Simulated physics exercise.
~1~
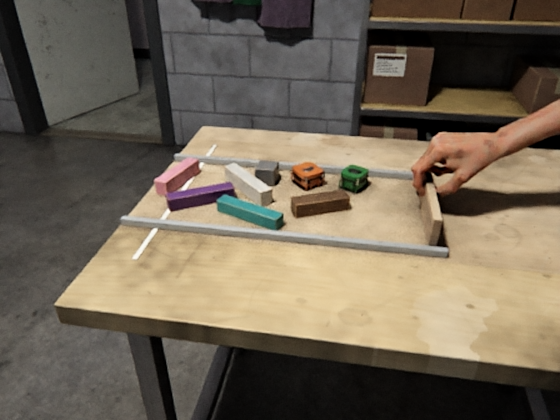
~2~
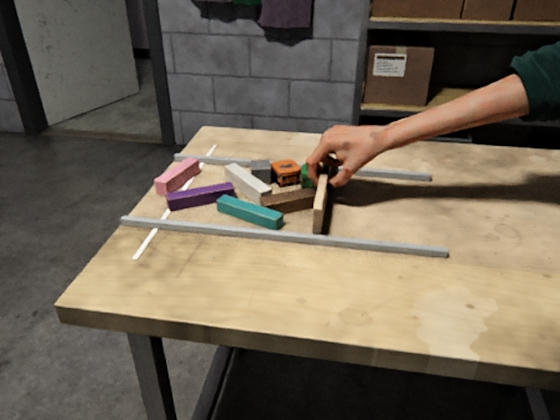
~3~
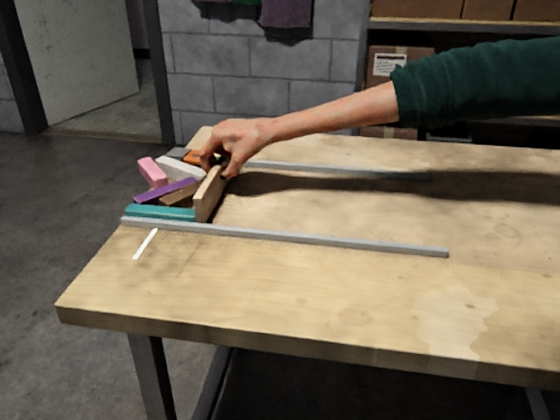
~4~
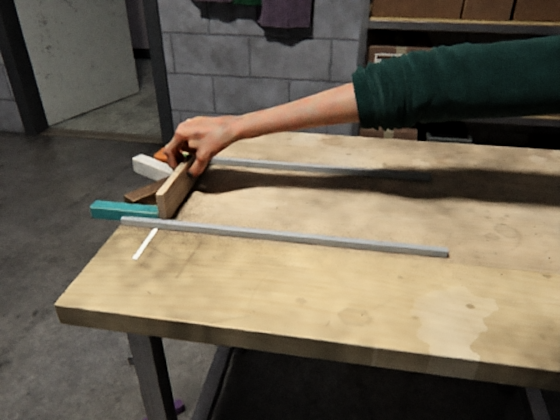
A hand reaches in from the right, holding an upright wooden board on a pale workbench, seen from a raised angle in a room with a grey block wall and shelves of boxes. Between two metal rails lie pink, purple, white, teal, brown and grey pieces, with an orange case and a green one nearer the board. The hand slides the board left, meeting the green case and brown bar first. The pieces bunch together and crowd toward the table's left end. As the board nears the white strip, the pink, purple and grey pieces drop off, while the teal and white bars jut over the edge, still on the table.
